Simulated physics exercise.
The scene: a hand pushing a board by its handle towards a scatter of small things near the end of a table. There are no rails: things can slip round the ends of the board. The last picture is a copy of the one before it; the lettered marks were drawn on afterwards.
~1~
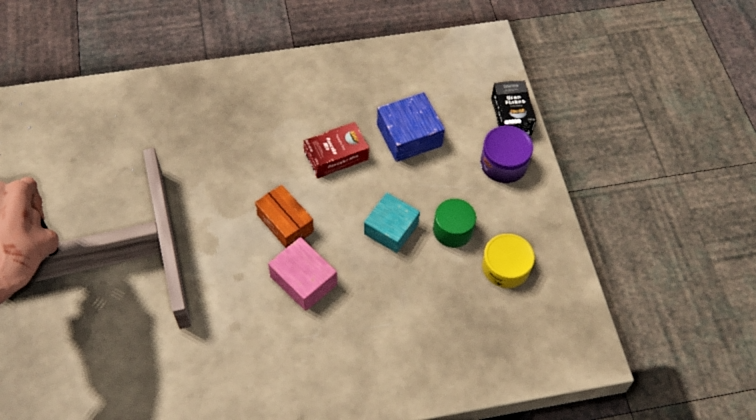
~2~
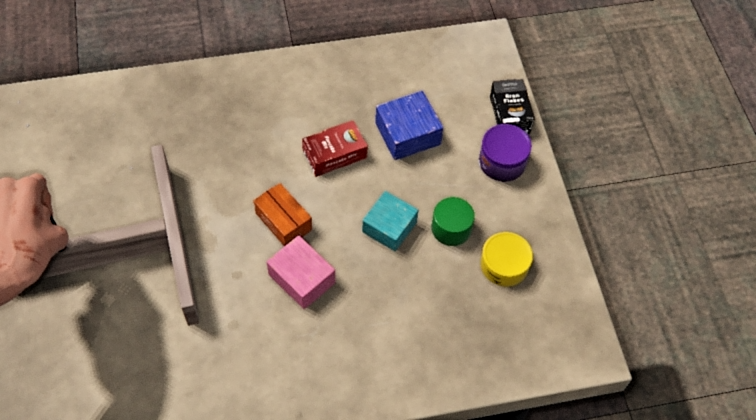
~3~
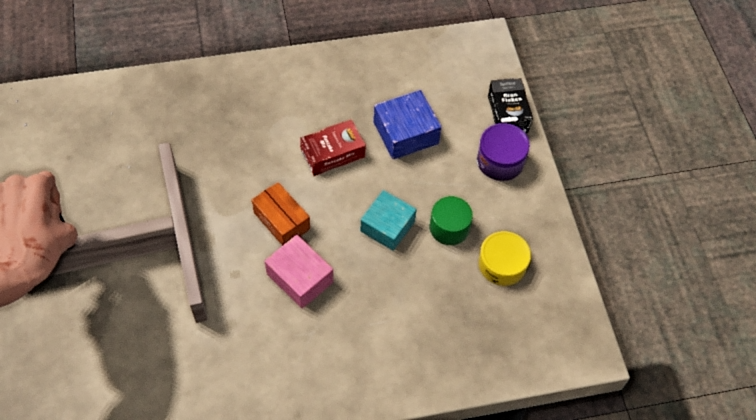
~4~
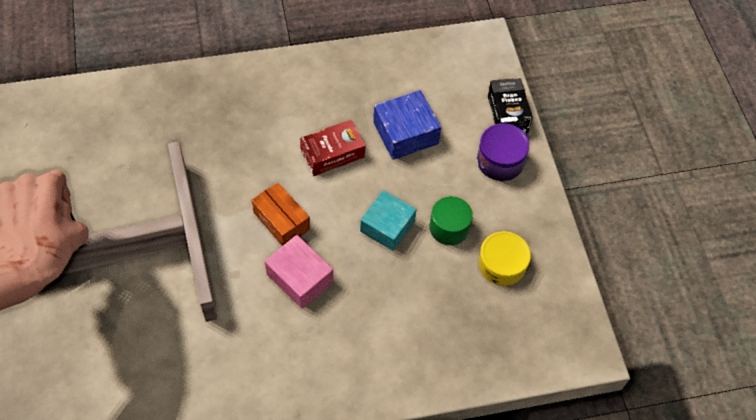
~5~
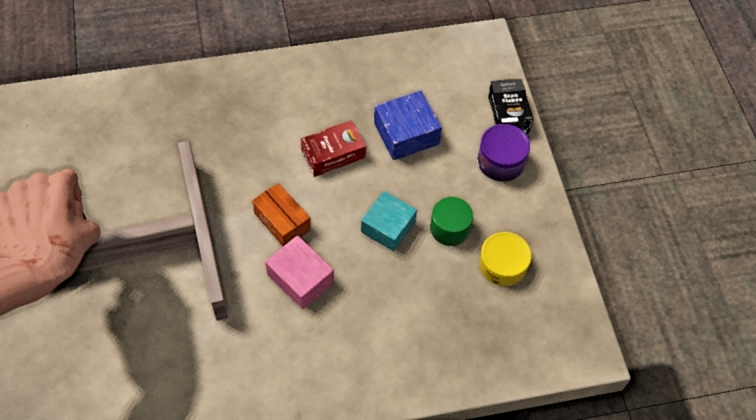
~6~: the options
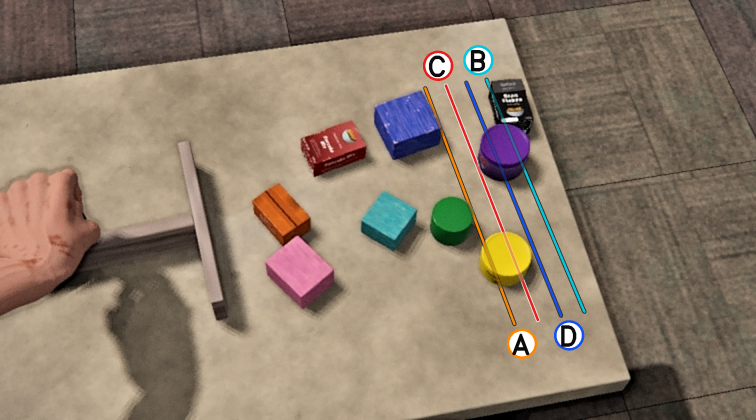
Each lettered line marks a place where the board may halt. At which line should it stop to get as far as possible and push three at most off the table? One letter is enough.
At C, and not beyond.
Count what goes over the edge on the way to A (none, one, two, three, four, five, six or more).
By then, one.
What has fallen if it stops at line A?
The black packet goes over.
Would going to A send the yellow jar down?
By then, no.
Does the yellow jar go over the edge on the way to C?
No.
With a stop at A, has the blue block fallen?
By then, no.
On the marked copy, A at (467, 197); B at (532, 187); C at (488, 194); D at (510, 191).
Following C. Soon after the start, board (307, 201); pink block (351, 265); orange box (330, 207).
Later, board (412, 185); blue block (471, 115); yellow jar (509, 263).
In the end, board (489, 173); black packet over the edge; blue block over the edge; two fallen.
As for the rest, A is within the limit but short; B drops six; D drops five.
